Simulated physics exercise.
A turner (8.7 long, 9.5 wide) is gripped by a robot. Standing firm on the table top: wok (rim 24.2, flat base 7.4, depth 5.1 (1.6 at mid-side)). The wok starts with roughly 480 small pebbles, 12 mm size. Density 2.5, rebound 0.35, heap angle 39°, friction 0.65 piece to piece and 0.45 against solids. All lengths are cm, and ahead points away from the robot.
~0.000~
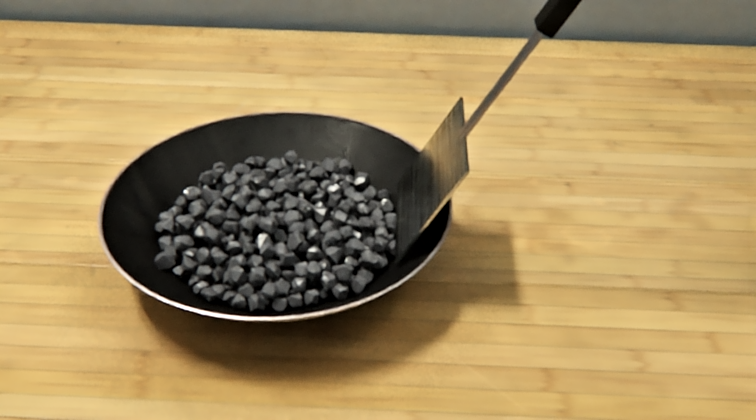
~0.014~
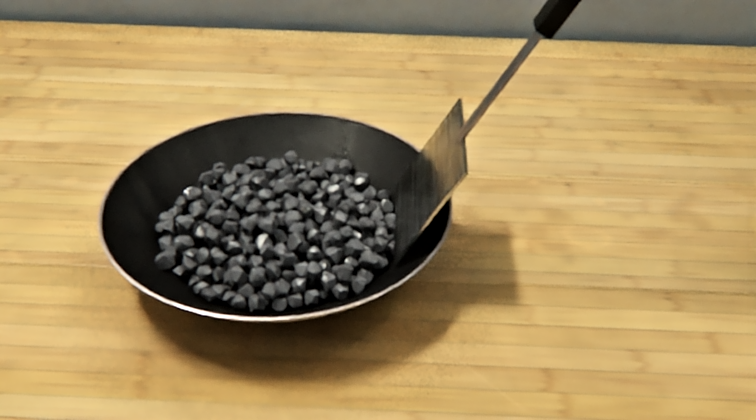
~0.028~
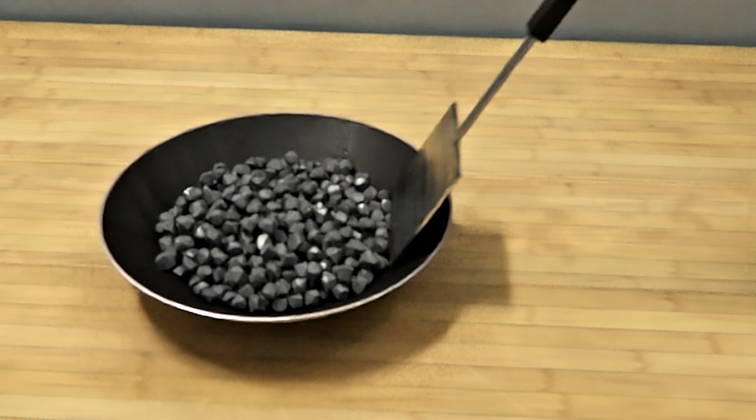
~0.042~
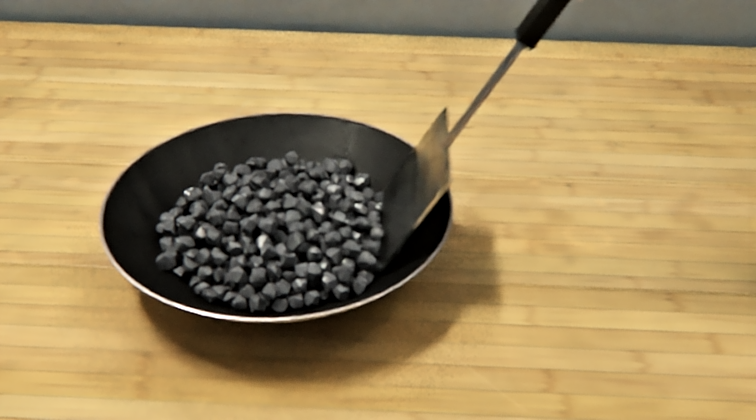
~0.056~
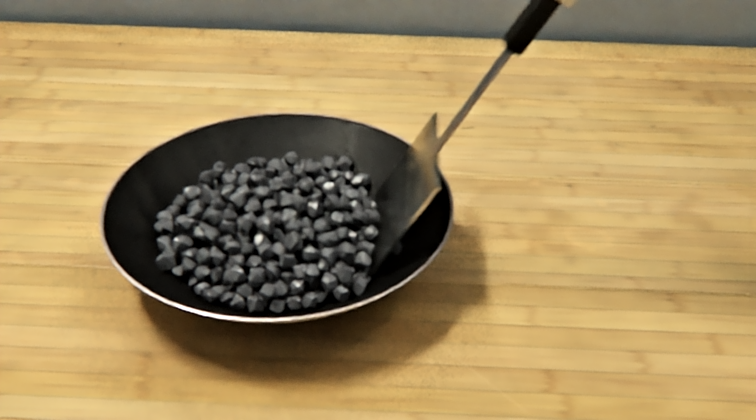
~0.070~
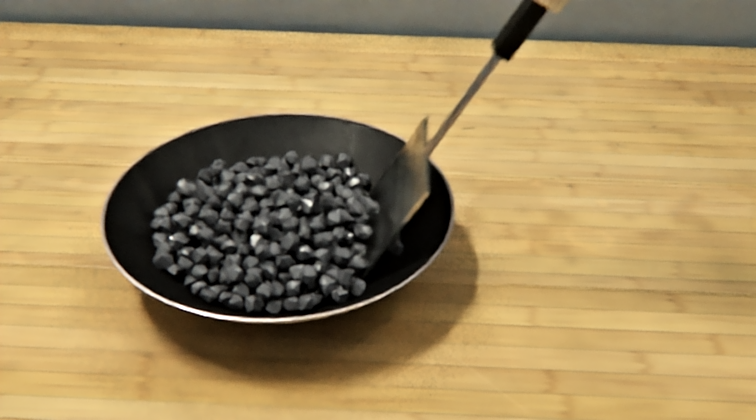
A pale wooden tabletop with a grey strip behind it is seen from above at an angle, in a view that stays still. A black wok with a thin light rim sits left of centre, holding a heap of dark grey pebbles, with a dark-handled metal turner leaning inside its right side. The turner slides a short way left, nudging the nearest pebbles leftward while the wok barely shifts.
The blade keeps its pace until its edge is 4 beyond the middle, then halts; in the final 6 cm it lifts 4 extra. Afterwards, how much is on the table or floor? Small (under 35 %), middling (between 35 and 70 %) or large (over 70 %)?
A small share, under 35 %, ends on the table or floor.
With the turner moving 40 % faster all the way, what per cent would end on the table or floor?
It would be near 30 per cent.
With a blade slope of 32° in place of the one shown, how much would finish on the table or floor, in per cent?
It would be near 5 per cent.
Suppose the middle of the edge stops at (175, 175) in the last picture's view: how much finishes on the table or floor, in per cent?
About 50 per cent.
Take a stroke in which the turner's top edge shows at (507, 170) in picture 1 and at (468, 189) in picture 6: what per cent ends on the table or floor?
About 5 per cent.
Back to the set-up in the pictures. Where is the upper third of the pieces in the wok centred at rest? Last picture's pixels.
Around (172, 190).
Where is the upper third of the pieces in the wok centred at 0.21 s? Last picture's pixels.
Around (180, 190).
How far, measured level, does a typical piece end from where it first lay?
Some 6 cm.
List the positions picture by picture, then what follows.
Turner top edge at (465, 132), sloping 61°; upper third of the load around (280, 212), from x 165 to 395, top at y 160; 478 in the wok, in the first frame.
Turner top edge at (464, 133), sloping 61°; upper third of the load around (280, 213), from x 165 to 395, top at y 160, in the second frame.
Turner top edge at (458, 136), sloping 61°; upper third of the load around (280, 213), from x 165 to 395, top at y 160, in the third frame.
Turner top edge at (448, 142), sloping 61°; upper third of the load around (280, 212), from x 165 to 395, top at y 160, in the fourth frame.
Turner top edge at (437, 147), sloping 61°; upper third of the load around (278, 210), from x 160 to 395, top at y 160, in the fifth frame.
Turner top edge at (427, 152), sloping 61°; upper third of the load around (269, 206), from x 160 to 395, top at y 160; 478 in the wok, in the sixth frame.
By 0.14 s, sloping 61°, highest piece 6 above the table; 478 in the wok.
By 0.21 s, sloping 61°, highest piece 9 above the table; 475 in the wok, 3 on the blade or in flight.
By 0.44 s, sloping 61°, highest piece 8 above the table; 419 in the wok, 50 on the table or floor, 9 on the blade or in flight.
By 1.49 s, sloping 61°, highest piece 8 above the table; 416 in the wok, 62 on the table or floor.
Final count, 416 in the wok, 62 on the table or floor. That is 13 % on the table or floor.
